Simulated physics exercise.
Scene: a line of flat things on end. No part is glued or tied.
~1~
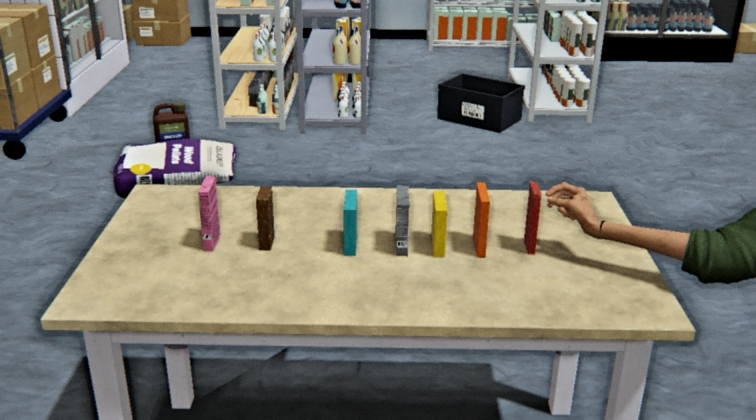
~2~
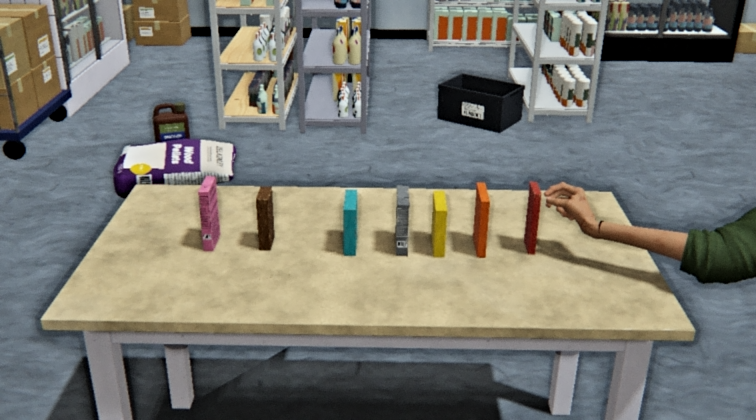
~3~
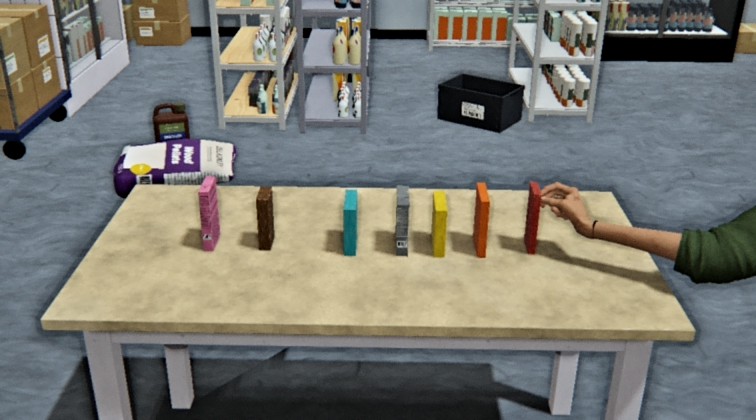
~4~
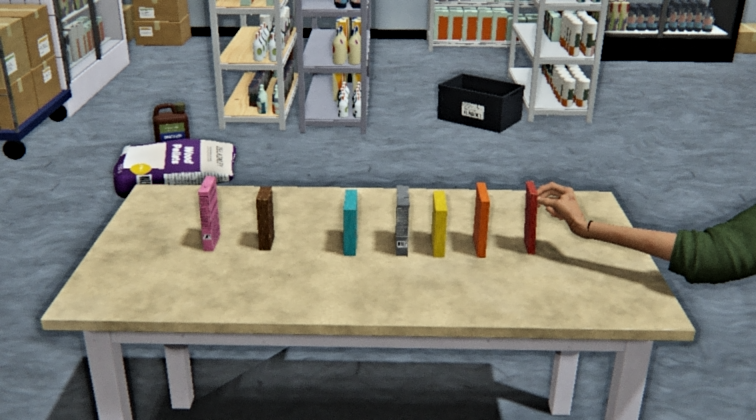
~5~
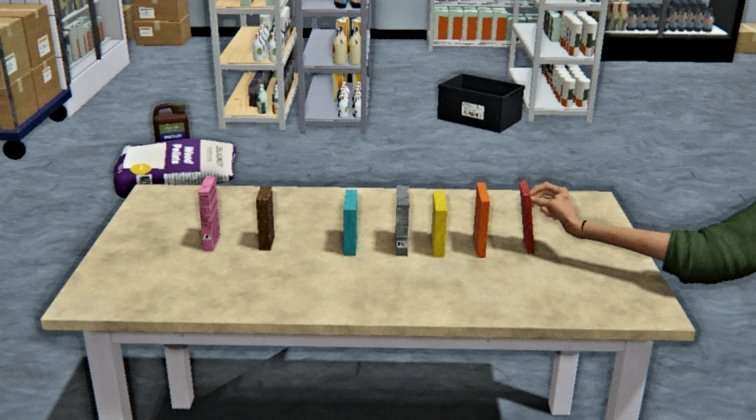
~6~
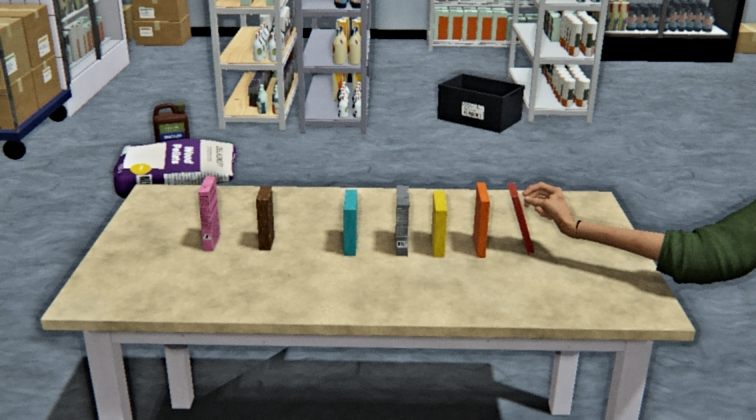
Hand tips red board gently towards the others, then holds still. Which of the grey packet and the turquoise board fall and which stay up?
The grey packet falls, the turquoise board falls.
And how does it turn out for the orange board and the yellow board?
Result - orange board down, yellow board down.
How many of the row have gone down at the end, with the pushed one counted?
The count is 5.
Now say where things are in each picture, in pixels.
In the first picture, grey packet (402, 221); turquoise board (351, 223).
In the second picture, yellow board (439, 224); orange board (481, 220).
In the third picture, brown board (266, 219); yellow board (439, 224).
In the fourth picture, red board 3° over; orange board (481, 220); brown board (266, 219).
In the fifth picture, red board 9° over; yellow board (439, 224); orange board (481, 220).
In the sixth picture, red board 19° over; grey packet (402, 221); turquoise board (351, 223).
Then, 0.30 s after the last picture, red board 65° over; orange board tipped 31° from how it was.
Then, 0.50 s after the last picture, red board 76° over; grey packet tipped 17° from how it was near (394, 220); orange board tipped 59° from how it was; yellow board tipped 42° from how it was.
Then, 0.70 s after the last picture, red board 79° over; grey packet tipped 73° from how it was near (369, 233); turquoise board tipped 59° from how it was near (326, 228); orange board tipped 72° from how it was.
At rest, tipped over on the table, orange board, yellow board, turquoise board and grey packet; brown board in place. Seen from the same camera at the end, grey packet near (368, 234), turquoise board near (316, 239).
